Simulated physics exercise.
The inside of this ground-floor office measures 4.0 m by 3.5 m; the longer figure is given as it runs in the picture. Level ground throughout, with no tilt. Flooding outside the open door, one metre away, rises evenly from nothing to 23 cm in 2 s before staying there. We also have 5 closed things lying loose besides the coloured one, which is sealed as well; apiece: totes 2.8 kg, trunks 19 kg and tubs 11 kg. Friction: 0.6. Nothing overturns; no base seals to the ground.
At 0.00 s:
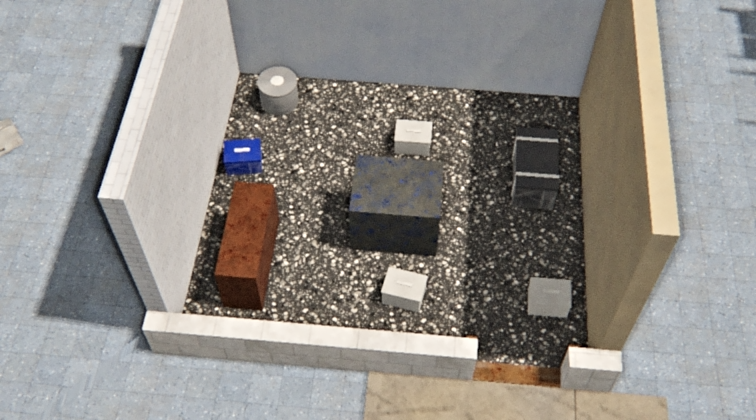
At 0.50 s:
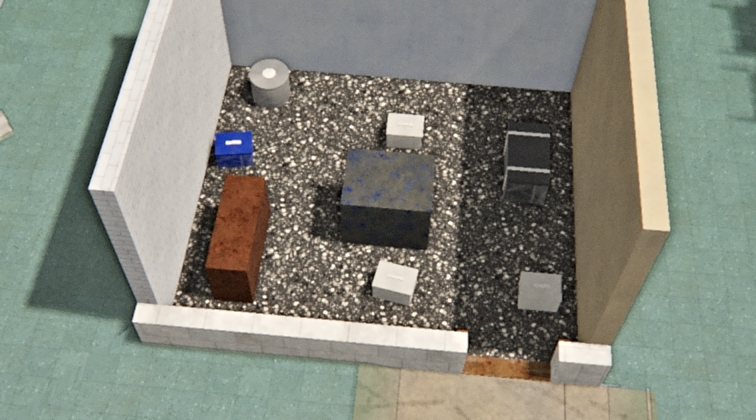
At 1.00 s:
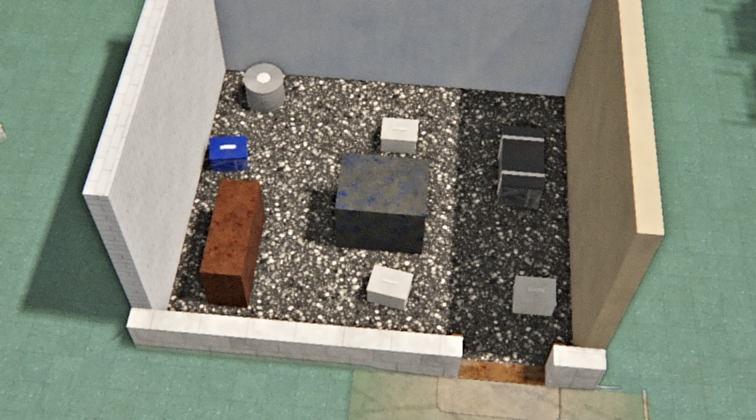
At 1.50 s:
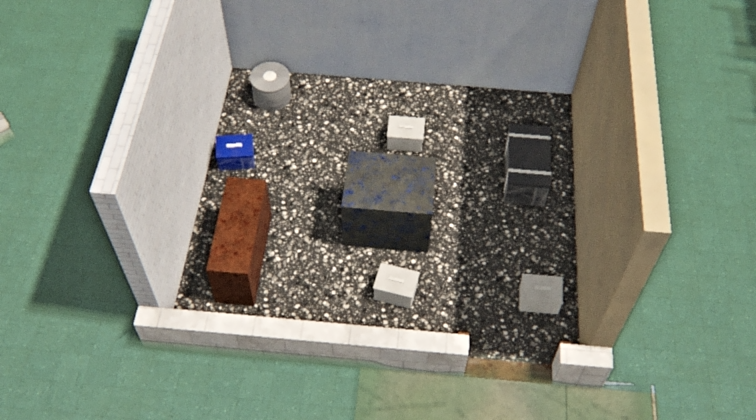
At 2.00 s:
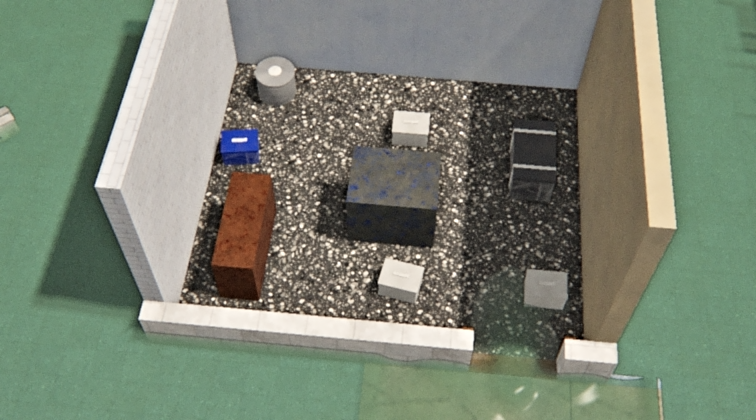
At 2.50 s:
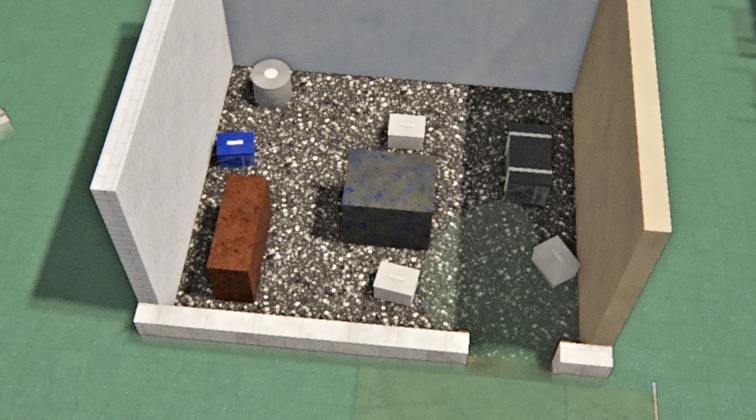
Roofless room with scattered boxes, green water covering the ground outside, then entering the doorway and shifting one nearby grey box.
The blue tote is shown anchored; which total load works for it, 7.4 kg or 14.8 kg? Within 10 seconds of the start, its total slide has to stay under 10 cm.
I foresee failure with both masses.
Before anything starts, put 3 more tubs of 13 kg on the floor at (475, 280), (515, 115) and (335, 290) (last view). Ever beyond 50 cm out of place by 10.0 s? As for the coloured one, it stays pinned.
Above the mark, above the mark, below the mark.
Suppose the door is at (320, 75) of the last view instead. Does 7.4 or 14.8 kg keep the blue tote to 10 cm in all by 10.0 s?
Answer: No option succeeds.
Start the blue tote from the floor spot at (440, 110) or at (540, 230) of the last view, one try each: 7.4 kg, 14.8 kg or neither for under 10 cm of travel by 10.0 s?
Well, at the first spot no weight will do, and at the second no weight will do.
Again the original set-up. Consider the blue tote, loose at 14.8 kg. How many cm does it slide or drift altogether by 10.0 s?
Total distance: Near 50 cm.
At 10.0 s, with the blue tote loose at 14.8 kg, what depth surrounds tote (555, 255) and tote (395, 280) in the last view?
Roughly 15 and 3 cm.
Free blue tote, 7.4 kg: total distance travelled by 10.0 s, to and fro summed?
It would cover some 60 cm all told.
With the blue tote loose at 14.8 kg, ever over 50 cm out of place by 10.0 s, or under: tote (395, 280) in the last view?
Verdict for this one: Under half a metre.
After 3.5 s the blue tote would be 0 cm from its start with 7.4 kg and 0 cm from its start with 14.8 kg; 0 cm of water round it then.
After 4.5 s the blue tote would be 0 cm from its start with 7.4 kg and 0 cm from its start with 14.8 kg; 0 cm of water round it then.
After 7.0 s the blue tote would be 4 cm from its start with 7.4 kg and 0 cm from its start with 14.8 kg; 5 cm of water round it then.
After 10.0 s the blue tote would be 59 cm from its start with 7.4 kg and 51 cm from its start with 14.8 kg; 11 cm of water round it then.
